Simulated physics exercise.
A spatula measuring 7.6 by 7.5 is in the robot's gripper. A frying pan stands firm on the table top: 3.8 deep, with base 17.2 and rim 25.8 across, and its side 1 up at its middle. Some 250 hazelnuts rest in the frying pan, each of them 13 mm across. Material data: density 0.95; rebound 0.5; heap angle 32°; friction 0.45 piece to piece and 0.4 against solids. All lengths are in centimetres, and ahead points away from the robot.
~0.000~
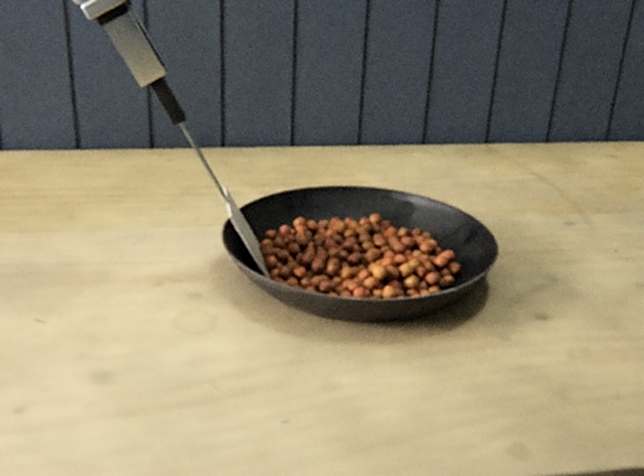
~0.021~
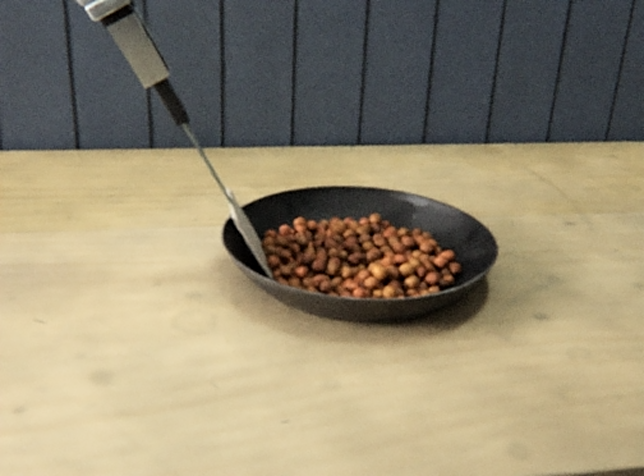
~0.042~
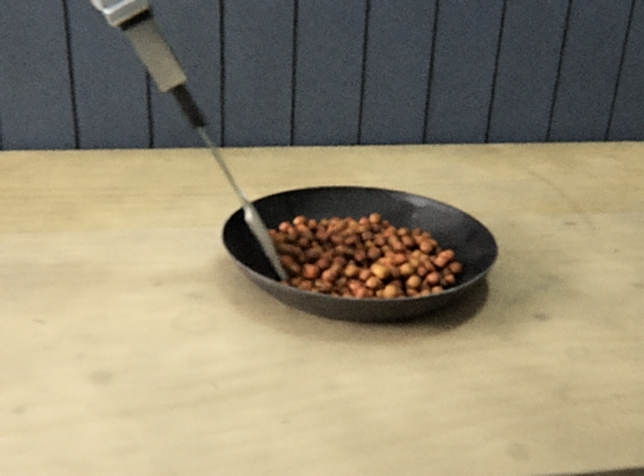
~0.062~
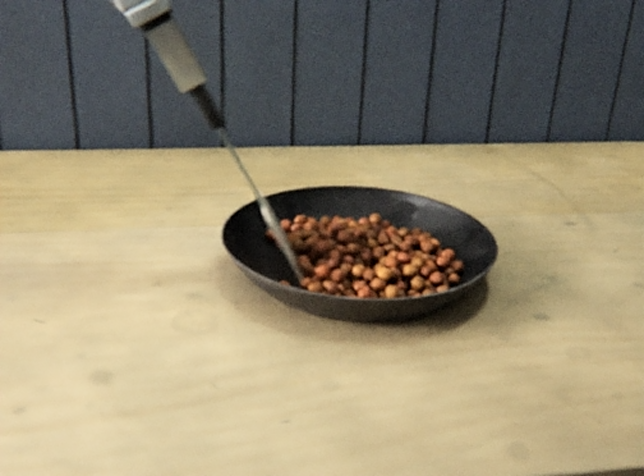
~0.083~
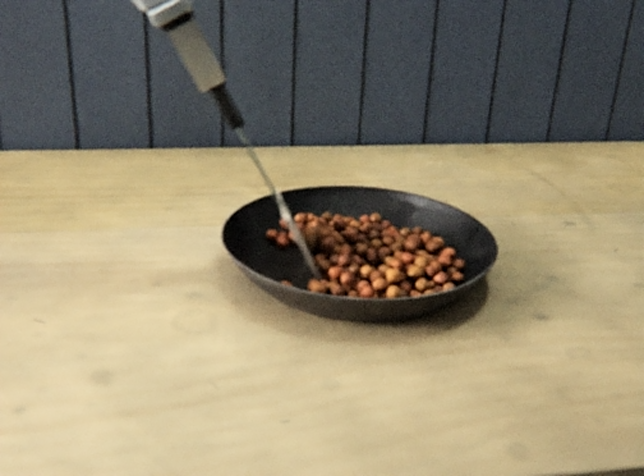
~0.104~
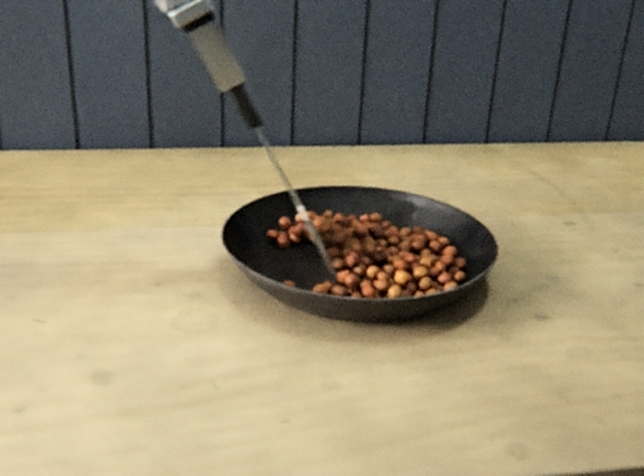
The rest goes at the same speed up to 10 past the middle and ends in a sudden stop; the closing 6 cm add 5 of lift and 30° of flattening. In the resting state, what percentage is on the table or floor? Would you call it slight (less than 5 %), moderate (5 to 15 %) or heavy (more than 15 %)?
I would call it heavy, more than 15 %.
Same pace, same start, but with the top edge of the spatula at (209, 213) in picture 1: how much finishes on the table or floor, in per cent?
Around 20 percent ends up on the table or floor.
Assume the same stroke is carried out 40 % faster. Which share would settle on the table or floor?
Approx. 25 per cent.
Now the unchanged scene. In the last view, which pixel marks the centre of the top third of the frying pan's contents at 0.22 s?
(437, 234).
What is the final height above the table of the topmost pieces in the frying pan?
Height at rest: Roughly 3.5 cm.
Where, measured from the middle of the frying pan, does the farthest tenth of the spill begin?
Roughly 65 cm.
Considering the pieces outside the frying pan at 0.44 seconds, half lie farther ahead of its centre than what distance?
It comes to near 24 cm ahead of the middle.
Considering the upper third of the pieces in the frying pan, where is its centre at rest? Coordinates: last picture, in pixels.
Approximately at pixel (424, 250).
After 0.16 s, sloping 62°, highest piece 5 above the table; 247 in the frying pan.
After 0.22 s, sloping 51°, highest piece 6 above the table; 247 in the frying pan.
After 0.44 s, sloping 32°, highest piece 7 above the table; 199 in the frying pan, 33 on the table or floor, 15 on the blade or in flight.
After 1.49 s, sloping 32°, highest piece 3 above the table; 199 in the frying pan, 48 on the table or floor.
At rest, 199 in the frying pan, 48 on the table or floor. That is 19 % on the table or floor.
